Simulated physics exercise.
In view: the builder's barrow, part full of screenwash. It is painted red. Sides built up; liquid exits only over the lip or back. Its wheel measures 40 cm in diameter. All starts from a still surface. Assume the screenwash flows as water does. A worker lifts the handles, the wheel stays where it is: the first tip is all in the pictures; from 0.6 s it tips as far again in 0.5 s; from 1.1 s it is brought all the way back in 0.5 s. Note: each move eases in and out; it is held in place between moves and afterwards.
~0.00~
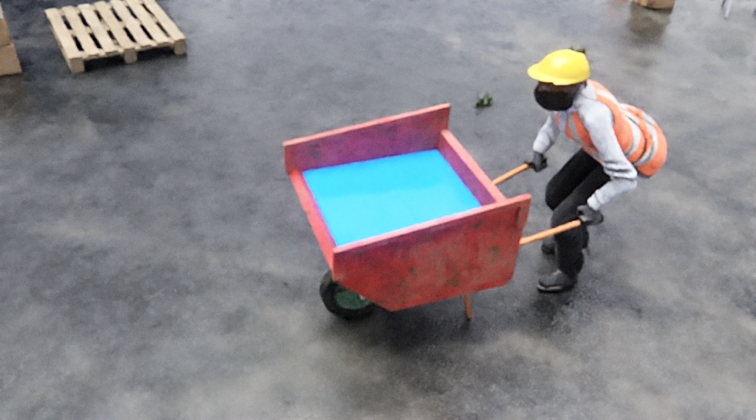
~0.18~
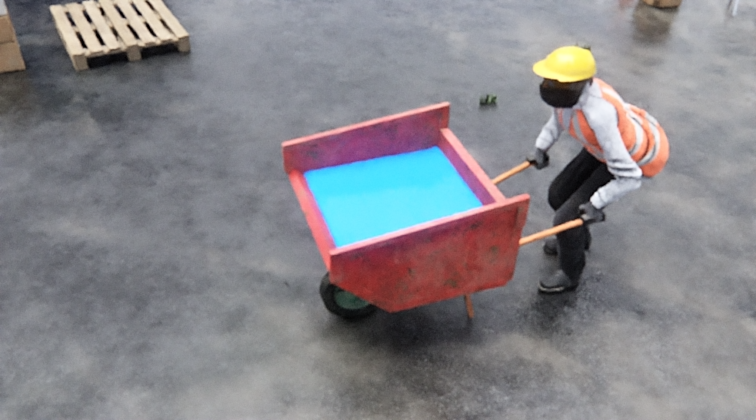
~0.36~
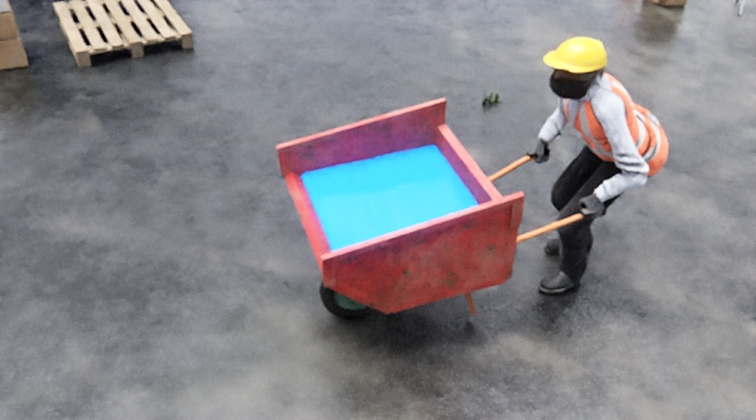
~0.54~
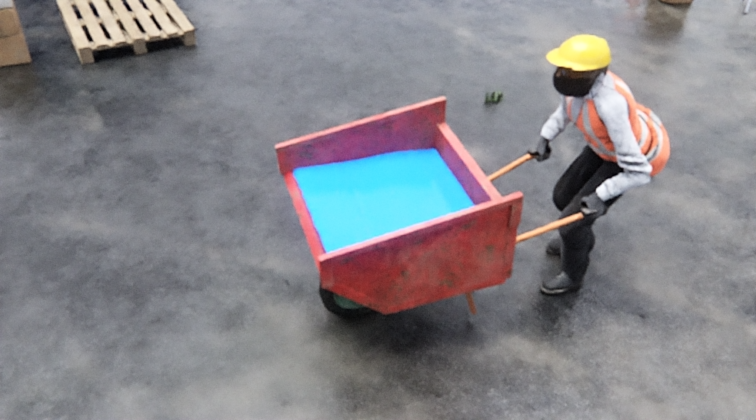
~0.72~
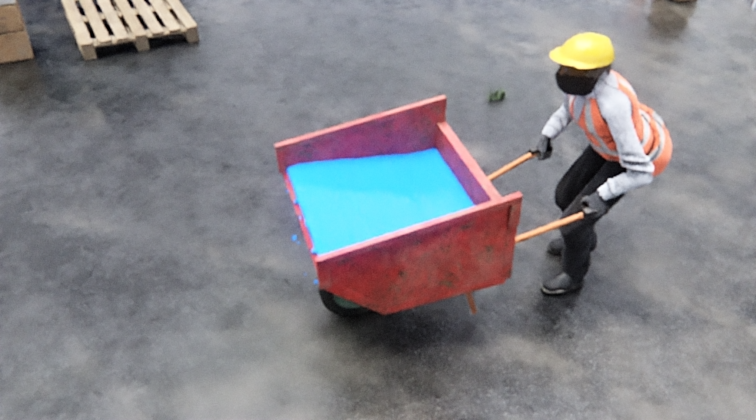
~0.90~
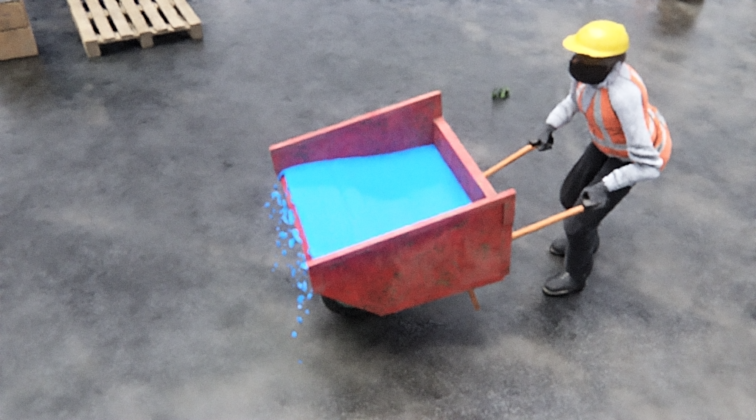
A worker lifts the red barrow's handles slightly, and blue liquid dribbles over its left lip.
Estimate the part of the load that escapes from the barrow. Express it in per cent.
Roughly 15 per cent escapes.
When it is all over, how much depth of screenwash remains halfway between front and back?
It settles at around 20 cm at the middle.
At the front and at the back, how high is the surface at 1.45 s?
About 22 cm at the front, 14 cm at the back.
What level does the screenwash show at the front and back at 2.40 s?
Front level 18 cm, back level 18 cm.
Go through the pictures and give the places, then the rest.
In the first frame, the surface is at (350, 166) near the front wall; the surface is at (429, 152) near the back wall; the lip is at (344, 273); the front is on the left.
In the second frame, the surface is at (349, 165) near the front wall; the surface is at (429, 151) near the back wall.
In the third frame, the surface is at (346, 165) near the front wall; the surface is at (427, 148) near the back wall; the barrow is tilted 4° forwards.
In the fourth frame, the surface is at (345, 164) near the front wall; the surface is at (427, 151) near the back wall; the barrow is tilted 4° forwards.
In the fifth frame, the surface is at (345, 161) near the front wall; the surface is at (427, 152) near the back wall; the barrow is tilted 4° forwards.
In the sixth frame, the surface is at (341, 161) near the front wall; the surface is at (425, 147) near the back wall; the barrow is tilted 7° forwards; the lip is at (323, 284); screenwash has begun to come out.
Then, 1.45 s in, the barrow is at 1° forwards, the surface stands 13 cm at the back and 23 cm at the front; 8 per cent is out, over the front.
Then, 1.90 s in, the surface stands 26 cm at the back and 15 cm at the front; 9 per cent is out, over the front.
Then, 2.40 s in, the surface stands 18 cm at the back and 18 cm at the front; 9 per cent is out, over the front.
Then, 4.49 s in, 15 per cent is out, over the front, 19 of 124 litres.
